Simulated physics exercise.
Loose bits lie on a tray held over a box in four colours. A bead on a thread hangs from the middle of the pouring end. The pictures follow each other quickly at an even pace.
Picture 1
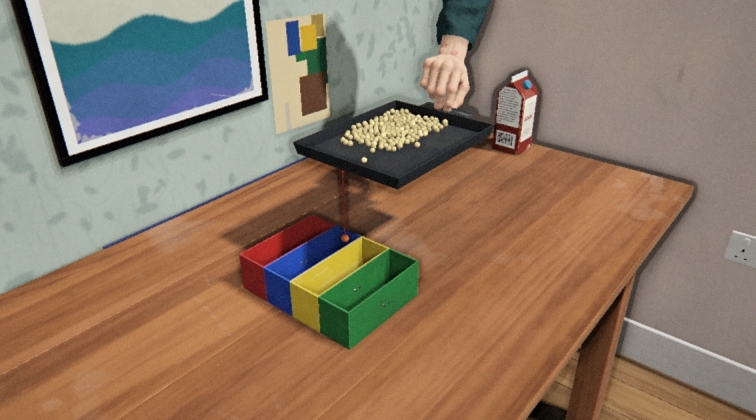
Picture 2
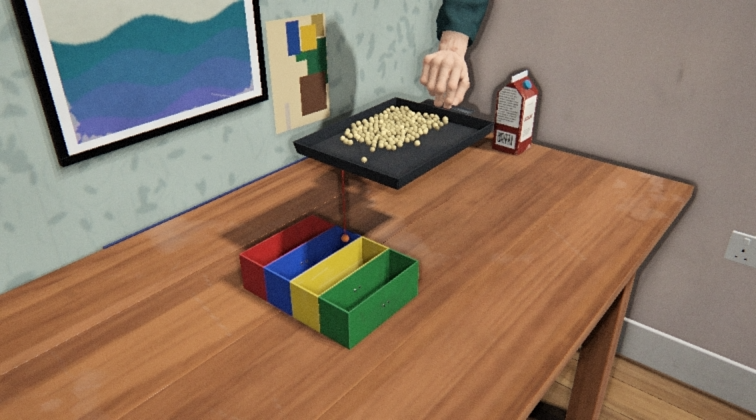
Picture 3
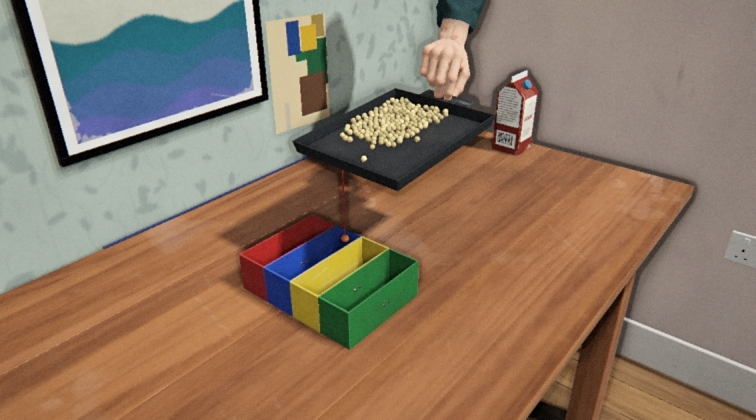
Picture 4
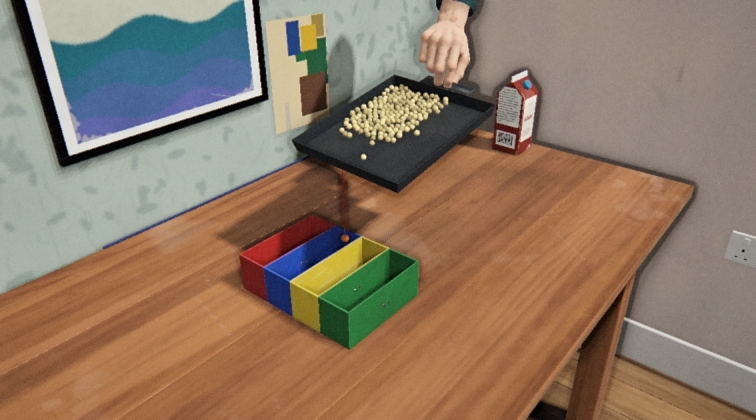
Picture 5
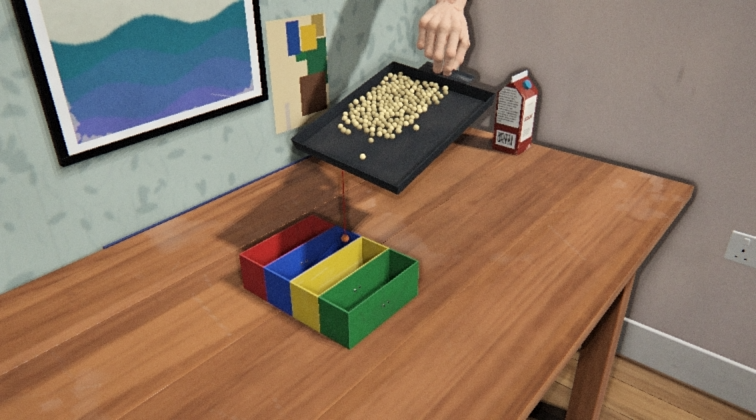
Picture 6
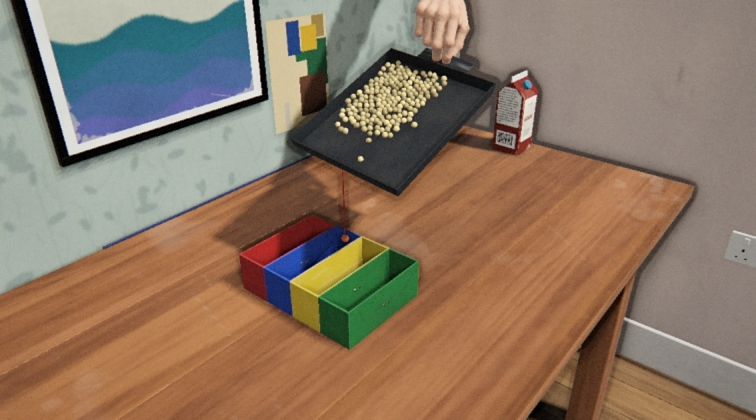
A black tray of small, pale soya beans started out level above a red, blue, yellow and green box, then tilted steadily as a hand held its far end, and the beans began shifting.
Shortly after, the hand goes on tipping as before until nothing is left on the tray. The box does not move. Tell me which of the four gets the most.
The green cell gets the most.
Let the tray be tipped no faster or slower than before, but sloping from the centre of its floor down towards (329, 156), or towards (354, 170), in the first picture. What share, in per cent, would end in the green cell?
Around 0 per cent first, around 20 per cent next.
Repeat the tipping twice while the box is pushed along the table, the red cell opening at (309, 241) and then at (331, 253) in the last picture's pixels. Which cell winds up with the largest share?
The green one; that yellow cell.
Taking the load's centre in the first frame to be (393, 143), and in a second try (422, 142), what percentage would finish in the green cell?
About 70 %, then about 70 %.
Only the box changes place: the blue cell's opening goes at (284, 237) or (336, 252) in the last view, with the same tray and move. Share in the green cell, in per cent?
First 20 per cent, second 50 per cent.
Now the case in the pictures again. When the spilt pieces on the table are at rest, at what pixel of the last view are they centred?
It centres at roughly (401, 374).
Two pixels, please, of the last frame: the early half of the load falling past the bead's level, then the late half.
I'd put it at roughly (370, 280), and after that at roughly (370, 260).
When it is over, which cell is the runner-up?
That's the yellow one.
Just after the last frame, tray tipped steeply; roughly two thirds on the tray; just a few in the green cell; just a few in the yellow cell; roughly a third falling or outside the box.
A moment on, tray tipped past a quarter turn; roughly a quarter on the tray; roughly a third in the green cell; about a tenth in the yellow cell; just a few in the blue cell; roughly a quarter falling or outside the box.
Further on, tray tipped past a quarter turn; roughly half in the green cell; roughly a quarter in the yellow cell; just a few in the blue cell; roughly a quarter falling or outside the box.
When it is over, tray tipped past a quarter turn; roughly half in the green cell; roughly a quarter in the yellow cell; just a few in the blue cell; not one in the red cell; roughly a quarter outside the box.
